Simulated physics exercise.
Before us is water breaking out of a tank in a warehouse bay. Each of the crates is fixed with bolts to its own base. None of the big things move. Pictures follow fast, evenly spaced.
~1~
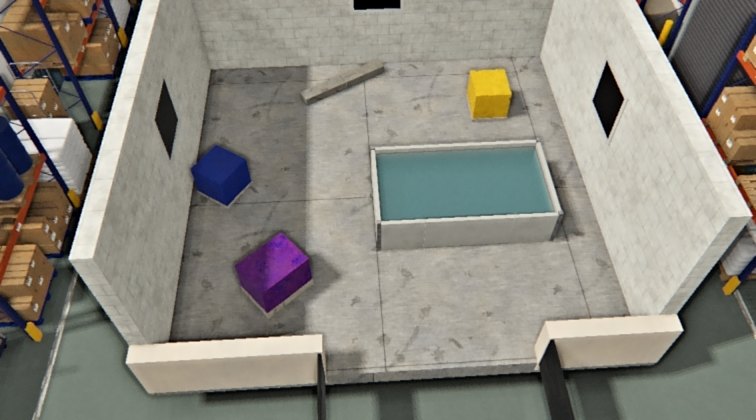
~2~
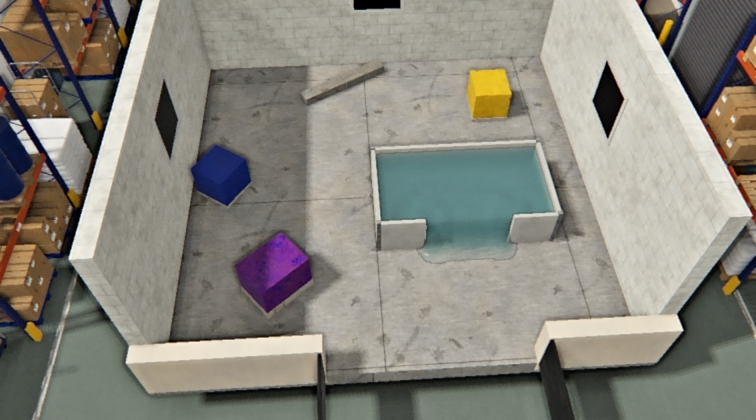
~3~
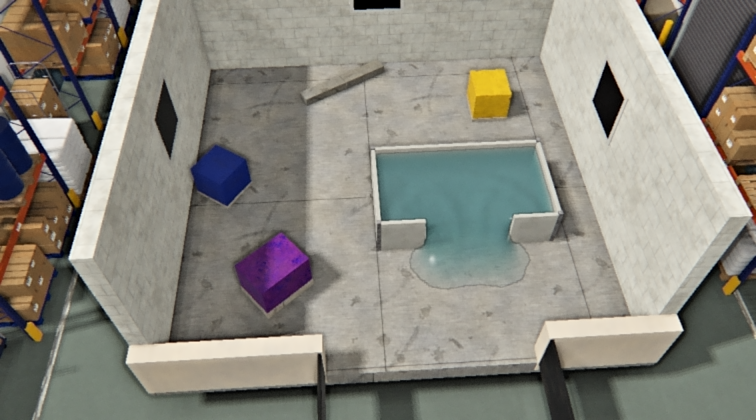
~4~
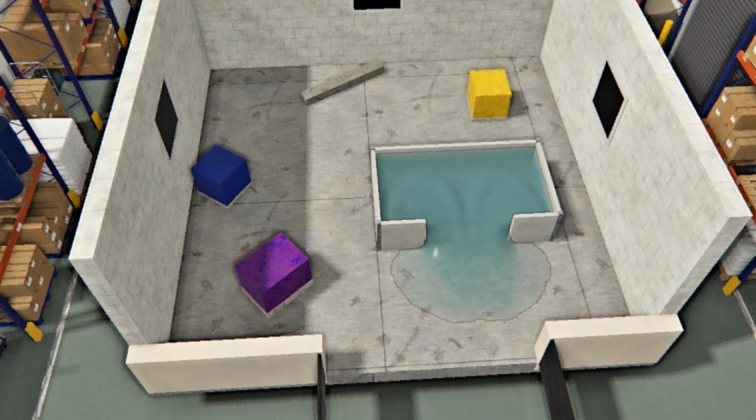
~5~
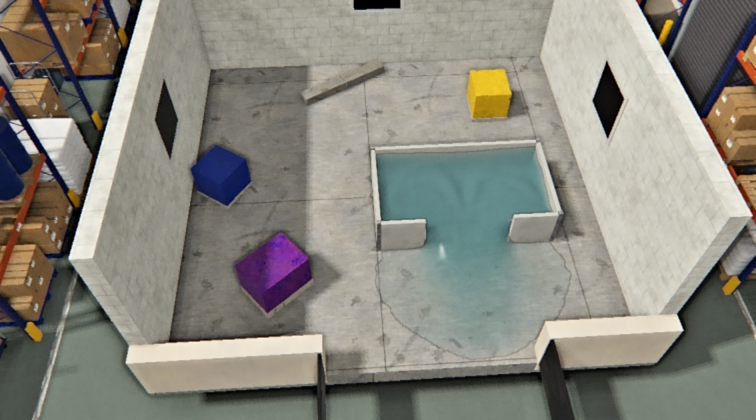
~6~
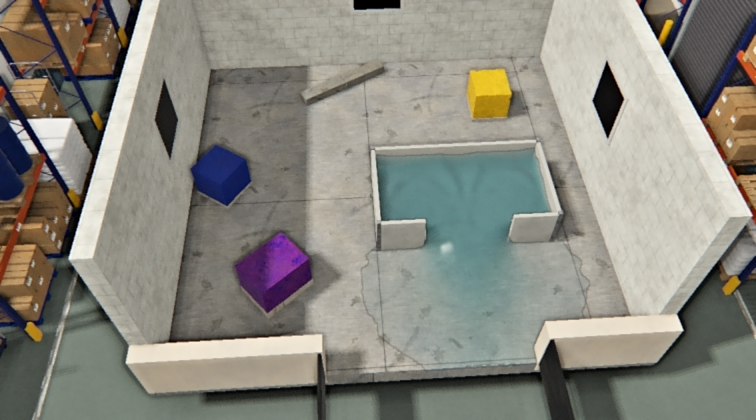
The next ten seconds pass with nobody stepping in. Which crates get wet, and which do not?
Crate by crate: The blue crate does not, the yellow crate does not, the purple crate does not.
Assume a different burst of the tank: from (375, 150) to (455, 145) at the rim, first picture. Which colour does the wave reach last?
The purple crate.
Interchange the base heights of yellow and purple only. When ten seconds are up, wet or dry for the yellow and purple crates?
Yellow: Stays clear; purple: Stays clear.
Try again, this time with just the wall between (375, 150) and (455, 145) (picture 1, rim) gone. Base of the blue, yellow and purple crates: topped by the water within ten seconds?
Result: Blue crate gets overtopped, yellow crate gets overtopped, purple crate is left untouched.
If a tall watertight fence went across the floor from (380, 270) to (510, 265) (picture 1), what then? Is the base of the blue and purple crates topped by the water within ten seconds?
One by one: Blue gets wet, purple takes water.
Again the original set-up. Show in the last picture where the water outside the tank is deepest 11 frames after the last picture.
I'd point to (620, 341).
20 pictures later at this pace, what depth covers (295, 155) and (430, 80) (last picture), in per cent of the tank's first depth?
First spot 0 percent, second 0 percent.
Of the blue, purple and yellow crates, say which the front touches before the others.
That's the crate marked purple.
A moment on, water covers 15 % of the floor; the blue crate not reached, the yellow crate not reached, the purple crate not reached.
Next, water covers 20 % of the floor; the blue crate not reached, the yellow crate not reached, the purple crate water round its plinth.
Then, water covers 25 % of the floor; the blue crate not reached, the yellow crate not reached, the purple crate water round its plinth.
Later, water covers 35 % of the floor; the blue crate not reached, the yellow crate water round its plinth, the purple crate water round its plinth.
In the end, water covers 45 % of the floor; the blue crate stayed above the water, the yellow crate stayed above the water, the purple crate stayed above the water.
